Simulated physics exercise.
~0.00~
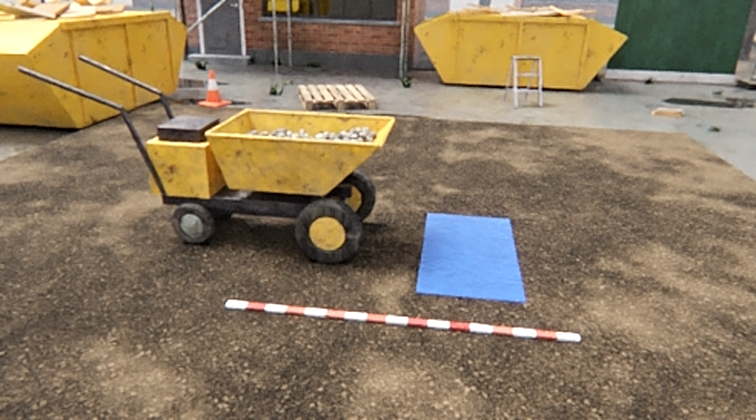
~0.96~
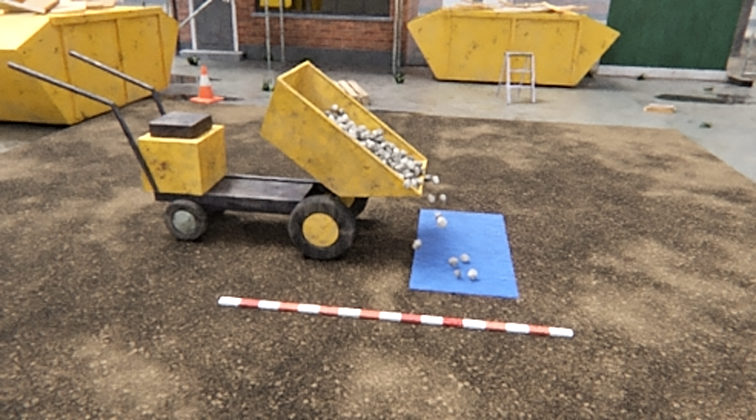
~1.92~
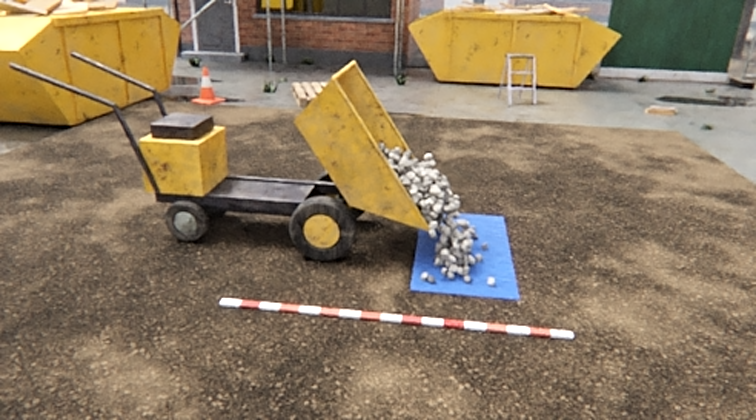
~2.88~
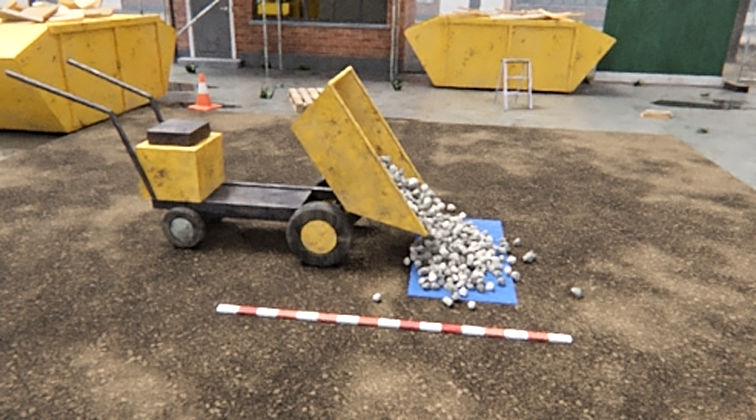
In a yard with yellow waste skips, a small barrow tipped its yellow bucket to the right in two stages, sending grey stones sliding onto a blue sheet, where they heaped up, a few lying beyond its edges while the bucket stayed raised.
